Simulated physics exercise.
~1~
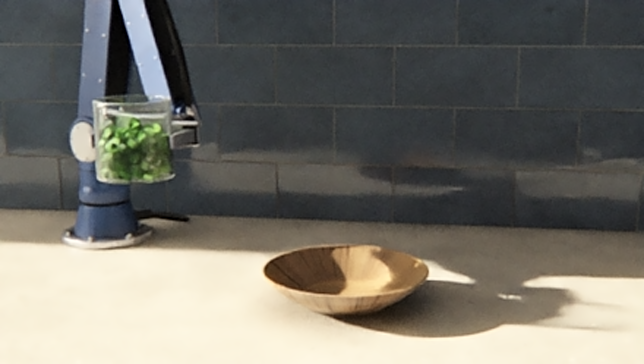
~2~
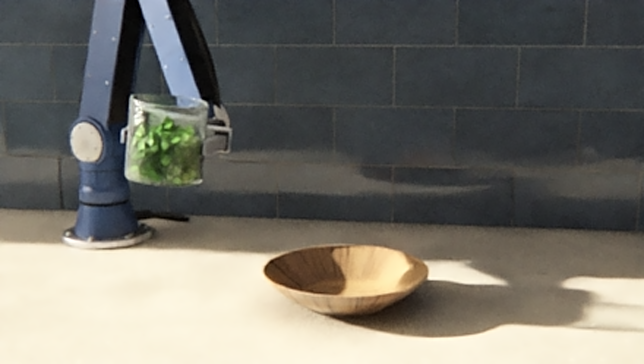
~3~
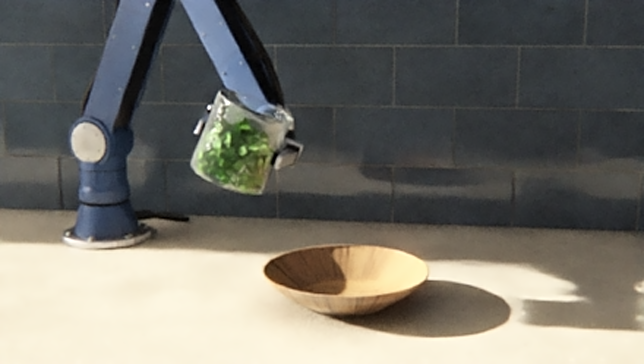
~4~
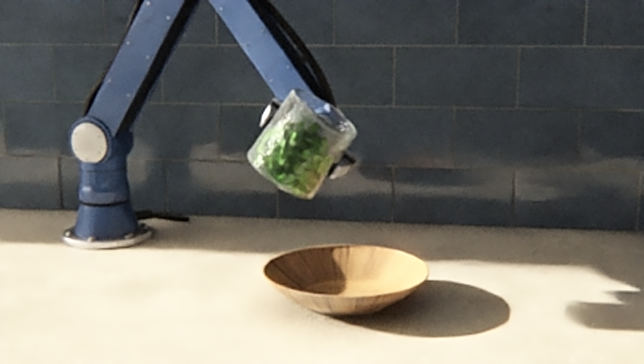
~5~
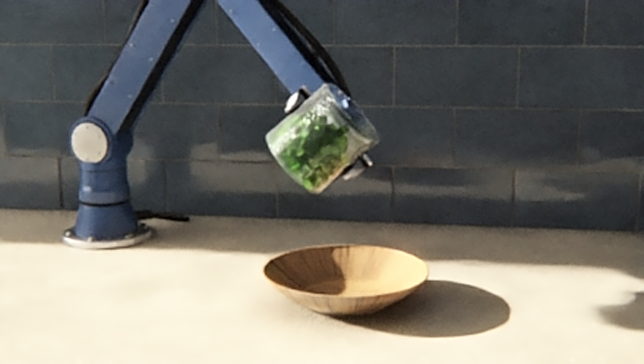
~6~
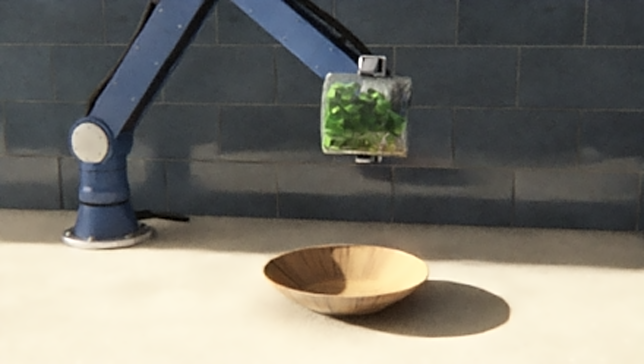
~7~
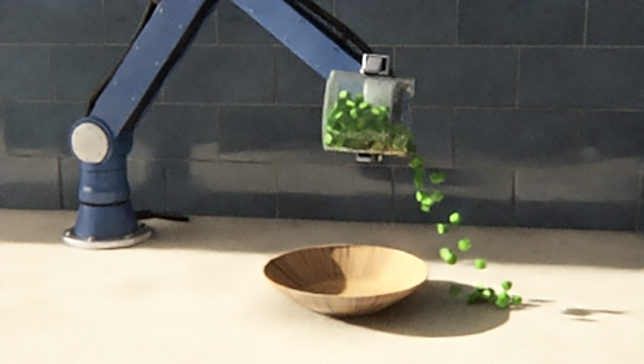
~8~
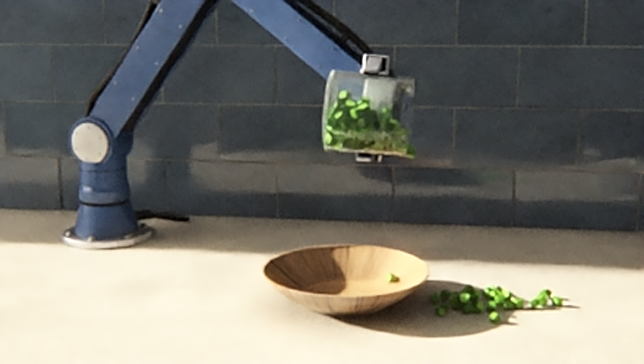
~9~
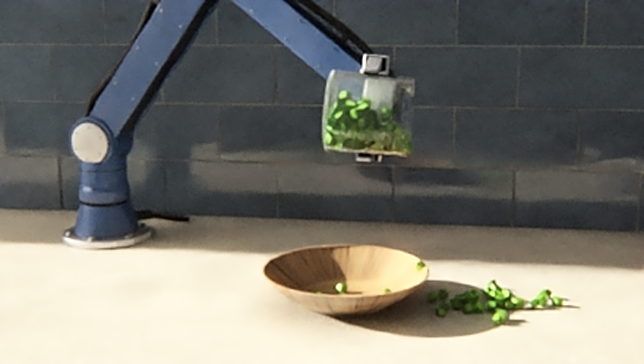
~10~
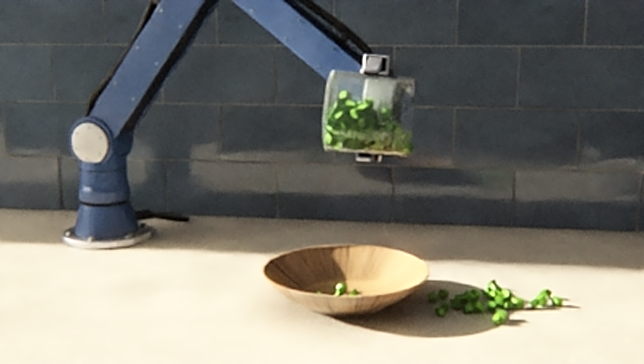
On a sunlit counter, a blue robot arm tips a clear tumbler, spilling green pieces mostly beside a wooden bowl.
